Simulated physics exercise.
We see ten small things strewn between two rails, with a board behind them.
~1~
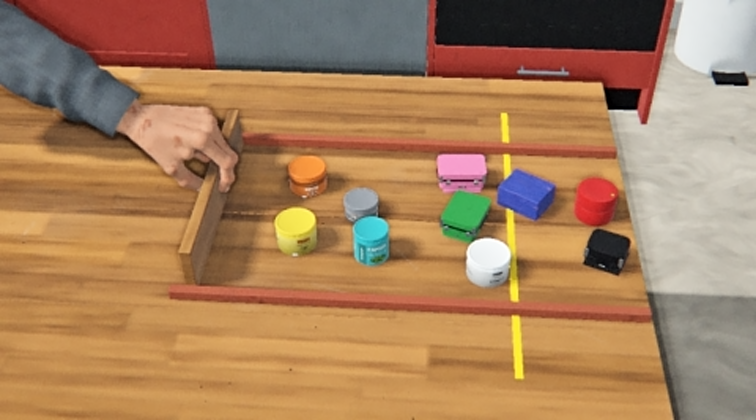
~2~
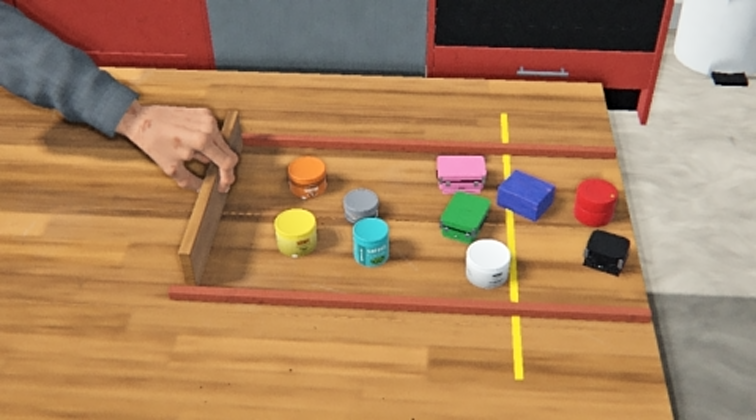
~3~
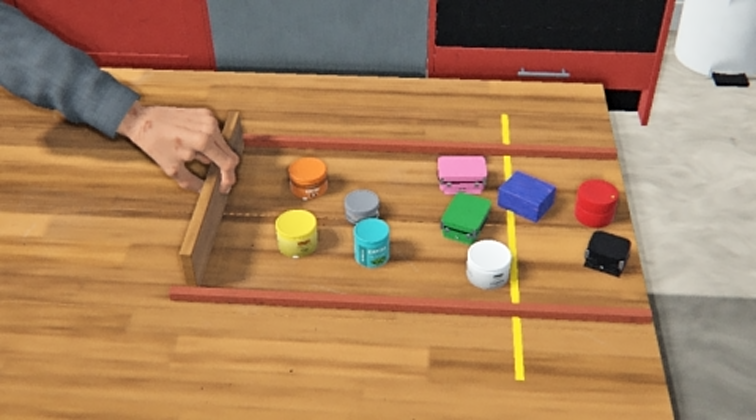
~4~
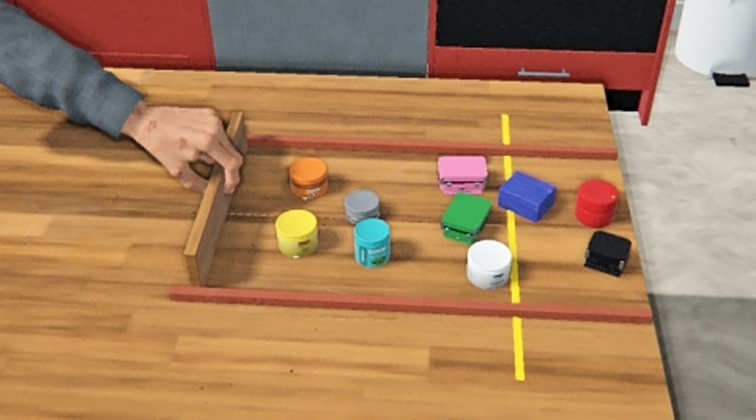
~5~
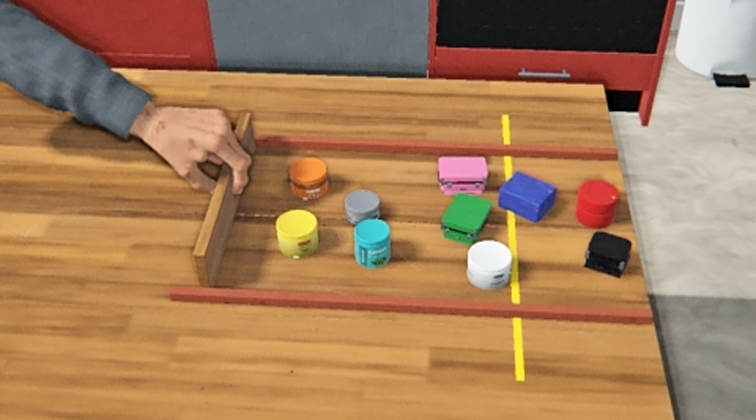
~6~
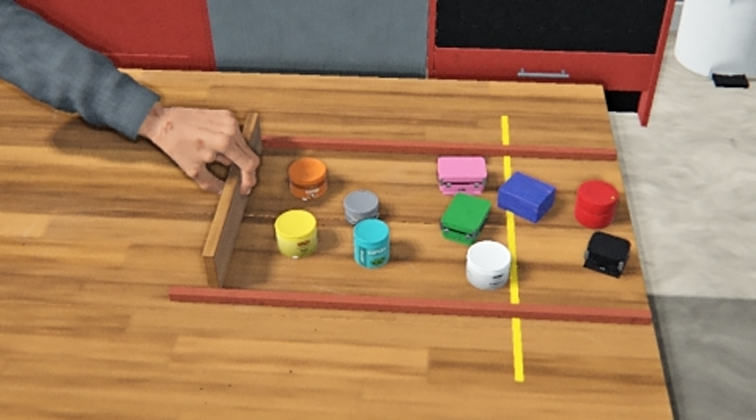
A wooden board, gripped by a hand, stayed still at first and then slid slightly to the right between two red rails, while the ten small colourful containers and blocks ahead of it stayed put.
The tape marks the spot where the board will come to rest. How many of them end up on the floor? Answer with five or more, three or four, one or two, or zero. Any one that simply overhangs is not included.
The count that falls is zero.
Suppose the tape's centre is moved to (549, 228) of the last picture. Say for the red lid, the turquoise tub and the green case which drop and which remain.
Red lid goes off, turquoise tub stays put, green case stays put.
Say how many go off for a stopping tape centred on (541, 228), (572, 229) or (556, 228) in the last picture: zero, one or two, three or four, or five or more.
First 1 or 2, next one to two, finally 1 or 2.
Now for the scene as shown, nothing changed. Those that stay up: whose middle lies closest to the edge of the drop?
Ending up nearest is the red lid.
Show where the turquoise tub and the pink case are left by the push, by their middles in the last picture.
Looks like one lands around (532, 264), and the other around (527, 165).
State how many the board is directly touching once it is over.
The answer is 5.
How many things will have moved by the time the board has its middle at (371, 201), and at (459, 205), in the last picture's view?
4 by the first point, 8 by the second.
A little later, none off yet; black case at rest near (607, 255); red lid at rest near (596, 205); blue block at rest near (526, 197).
When it is over, the number that fall off is zero.
